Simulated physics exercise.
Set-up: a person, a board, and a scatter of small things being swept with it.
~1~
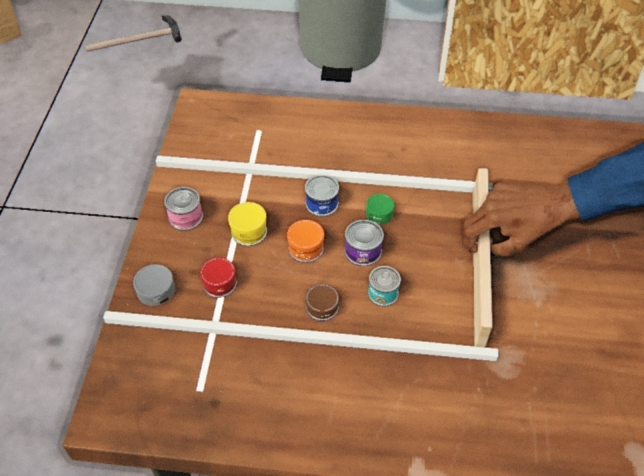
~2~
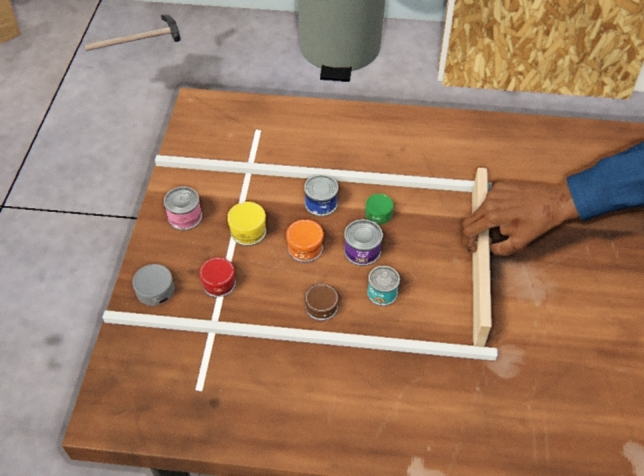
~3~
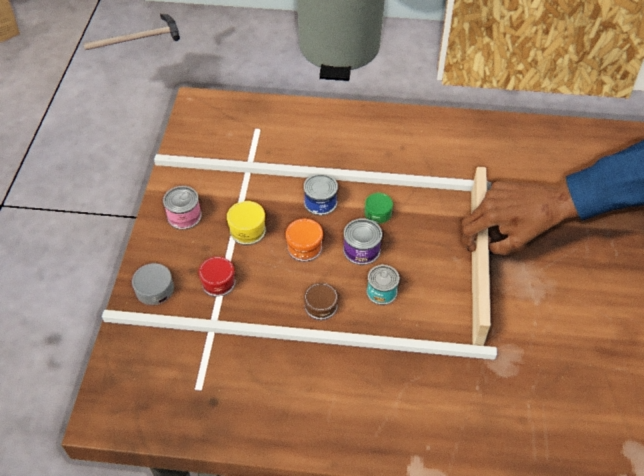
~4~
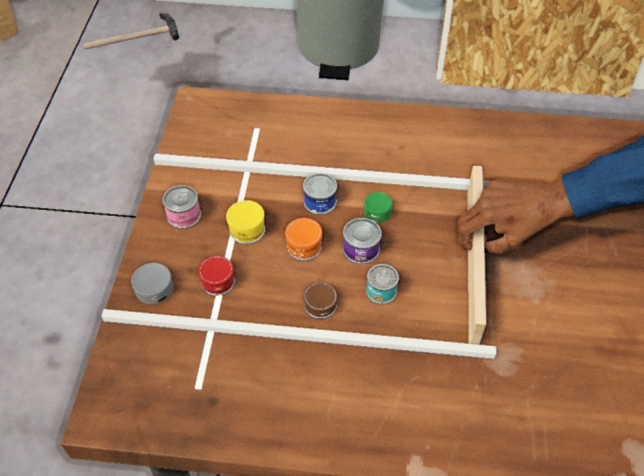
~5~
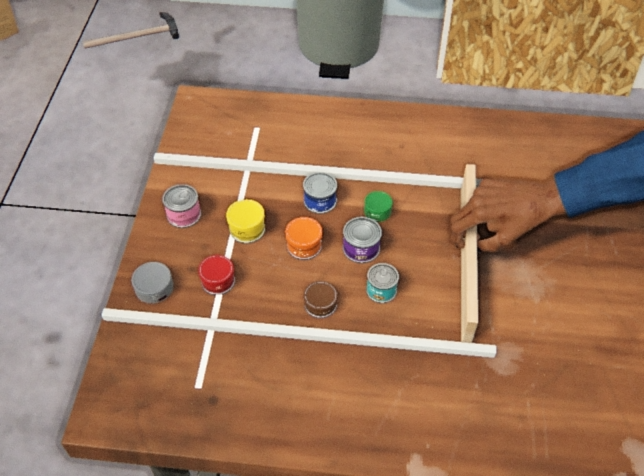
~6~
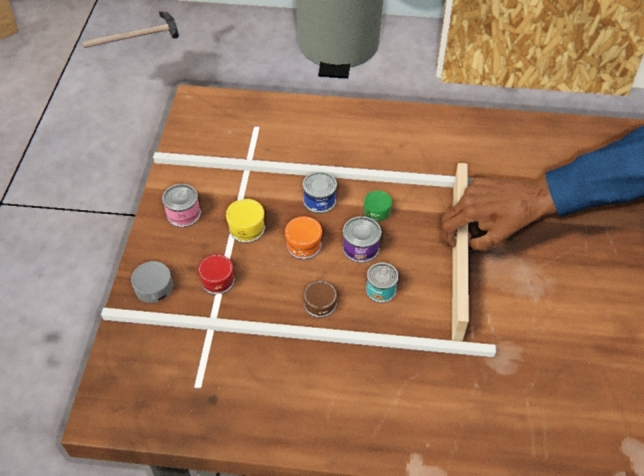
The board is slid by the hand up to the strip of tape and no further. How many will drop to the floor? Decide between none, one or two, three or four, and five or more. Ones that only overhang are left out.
Most likely the sweep will knock nothing off.
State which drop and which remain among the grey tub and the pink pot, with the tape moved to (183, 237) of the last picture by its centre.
Grey tub - gone; pink pot - gone.
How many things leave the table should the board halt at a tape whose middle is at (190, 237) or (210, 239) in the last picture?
It comes to 2, then 0.
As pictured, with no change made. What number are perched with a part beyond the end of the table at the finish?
It's 0.
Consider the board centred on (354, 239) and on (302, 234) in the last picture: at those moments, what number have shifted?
By the first moment it's 6, by the second it's 7.
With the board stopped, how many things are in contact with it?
5 are in contact with it.
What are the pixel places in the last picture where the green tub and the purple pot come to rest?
The one named first is at (226, 199), the next at (212, 233).
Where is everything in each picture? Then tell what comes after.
In the first picture, grey tub (155, 285); pink pot (184, 209); red tin (219, 278); board (482, 254); tape (233, 244).
In the second picture, pink pot (183, 209); brown pot (322, 302).
In the third picture, red tin (218, 277); yellow tin (247, 223).
In the fourth picture, grey tub (153, 284); turquoise pot (382, 284).
In the fifth picture, pink pot (182, 206); purple pot (362, 240).
In the sixth picture, grey tub (153, 282); pink pot (182, 206); red tin (217, 275); board (460, 248); tape (231, 241).
Soon after, none off yet; grey tub at rest near (153, 282); pink pot at rest near (182, 206); red tin at rest near (217, 275).
At rest, the number that fall off is zero.
